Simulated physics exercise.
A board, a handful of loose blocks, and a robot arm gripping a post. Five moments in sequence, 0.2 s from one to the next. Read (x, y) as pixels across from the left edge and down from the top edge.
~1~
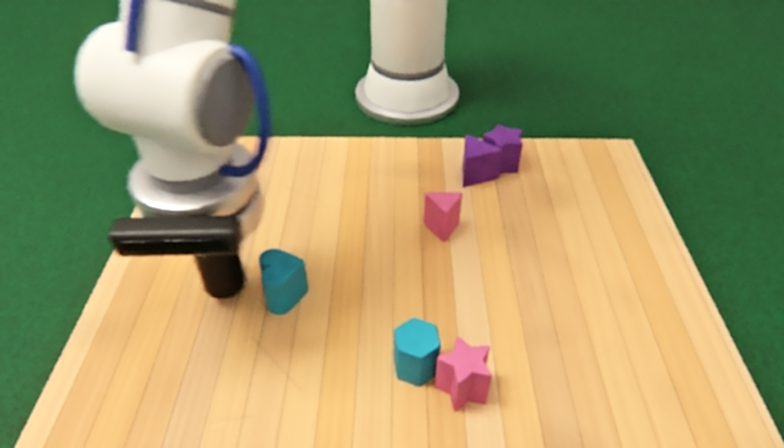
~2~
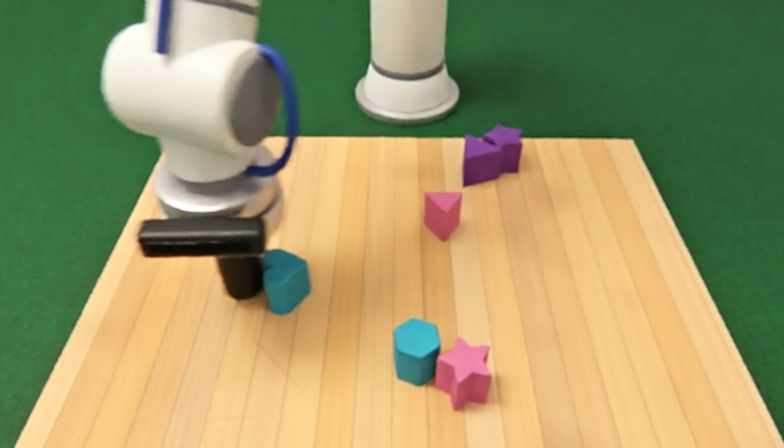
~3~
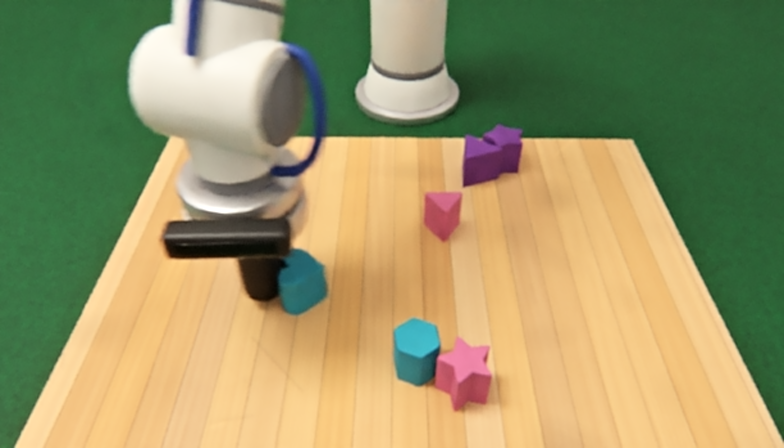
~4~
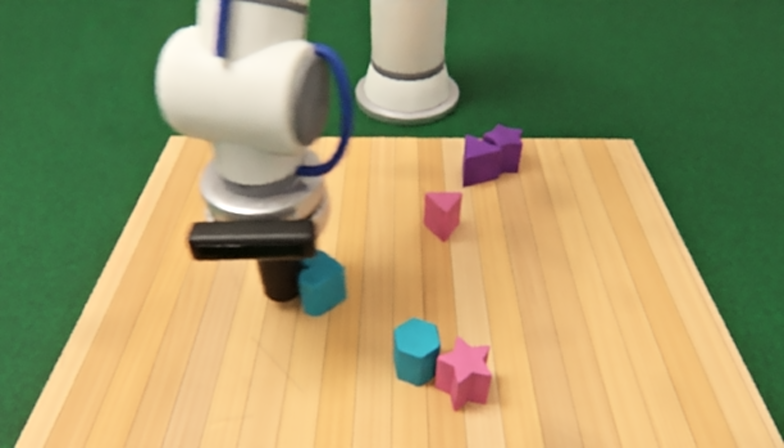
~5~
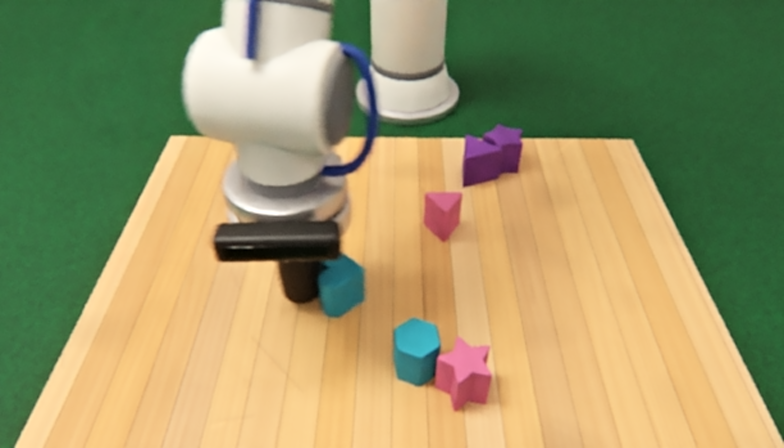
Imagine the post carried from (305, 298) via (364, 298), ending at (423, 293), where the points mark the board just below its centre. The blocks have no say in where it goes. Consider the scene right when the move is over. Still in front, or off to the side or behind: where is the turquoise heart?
Still in front.
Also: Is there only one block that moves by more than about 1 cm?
I'd say yes.
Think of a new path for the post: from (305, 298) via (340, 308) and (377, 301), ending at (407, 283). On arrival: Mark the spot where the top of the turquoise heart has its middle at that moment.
Most likely (443, 263).
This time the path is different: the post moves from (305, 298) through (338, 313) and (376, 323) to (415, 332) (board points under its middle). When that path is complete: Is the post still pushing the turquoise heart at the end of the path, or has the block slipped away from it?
No longer ahead of the post.
What follows on the original path. One third of the way, post at (344, 288); turquoise heart at (381, 268).
Two thirds of the way, post at (386, 286); turquoise heart at (424, 266).
At the end, post at (424, 284); turquoise heart at (463, 264); turquoise six-sided block in place.
